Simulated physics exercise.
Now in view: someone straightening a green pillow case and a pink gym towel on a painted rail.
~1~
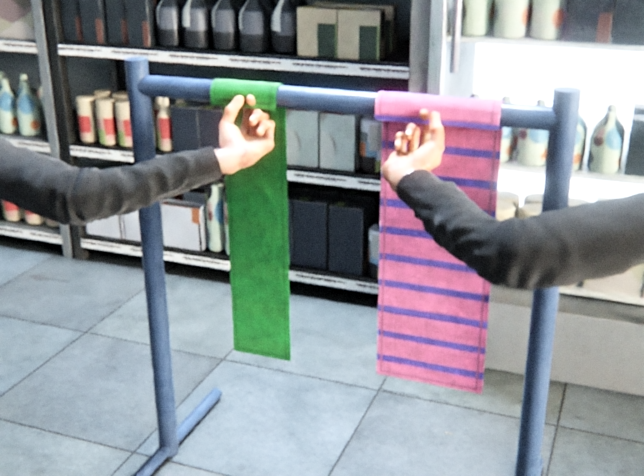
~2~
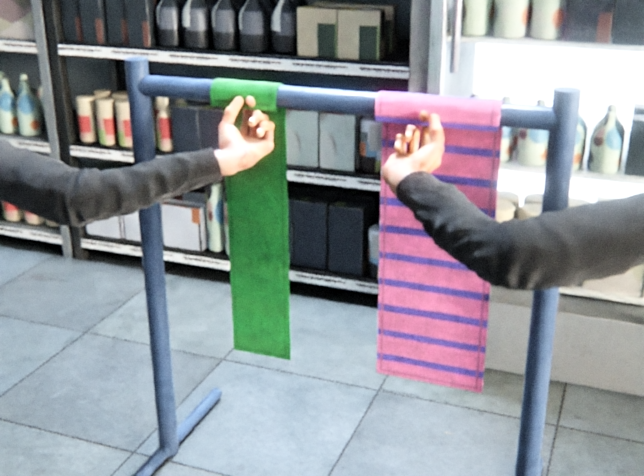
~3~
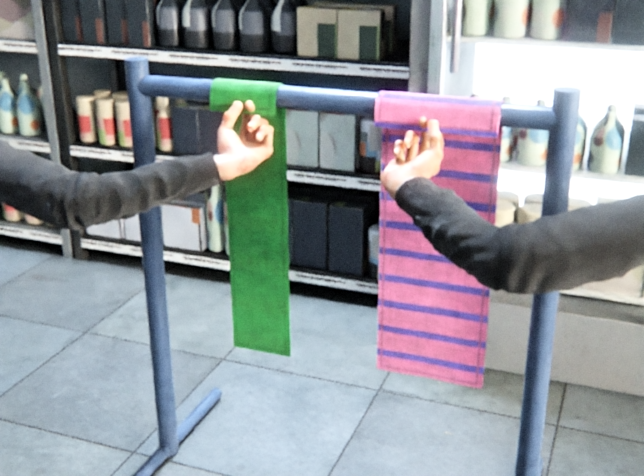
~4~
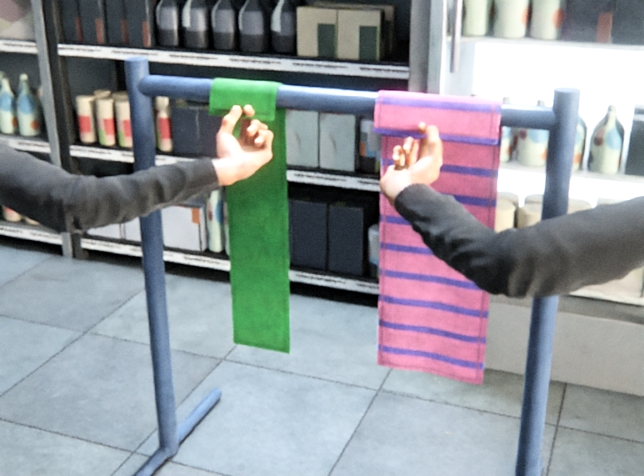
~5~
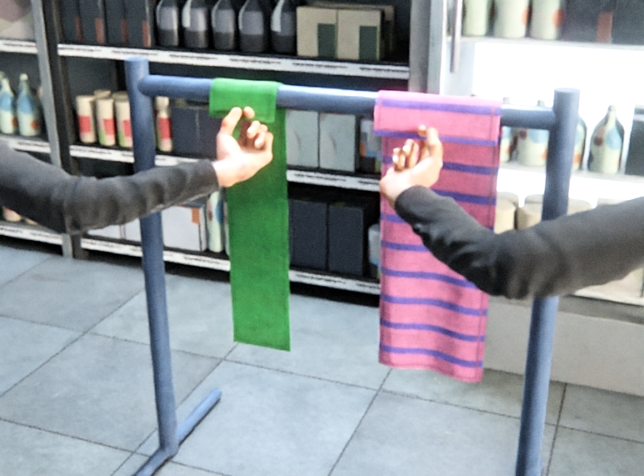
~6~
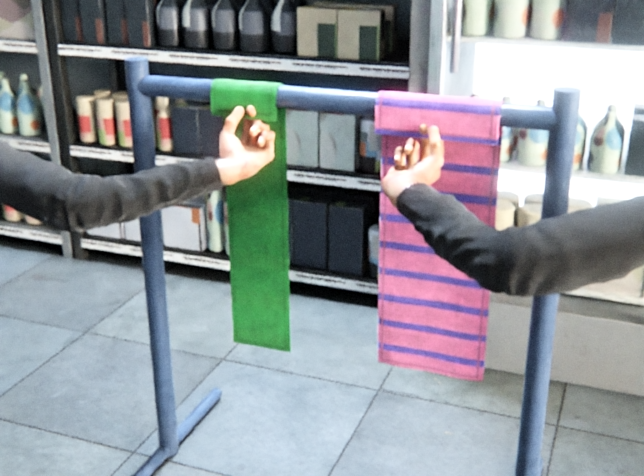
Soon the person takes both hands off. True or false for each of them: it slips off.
Green pillow case: True; pink gym towel: True.
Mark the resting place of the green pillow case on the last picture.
When it all stops, you'll find it at (269, 464) in the last picture.
Then, 0.36 s later than the last view, pillow case clear of the rail and dropping near (263, 343); gym towel clear of the rail and dropping near (432, 308).
Then, 0.60 s later than the last view, pillow case in a heap on the floor near (268, 463); gym towel in a heap on the floor.
Finally, pillow case in a heap on the floor near (269, 464); gym towel in a heap on the floor. The green pillow case slides off and the pink gym towel slips to the floor.
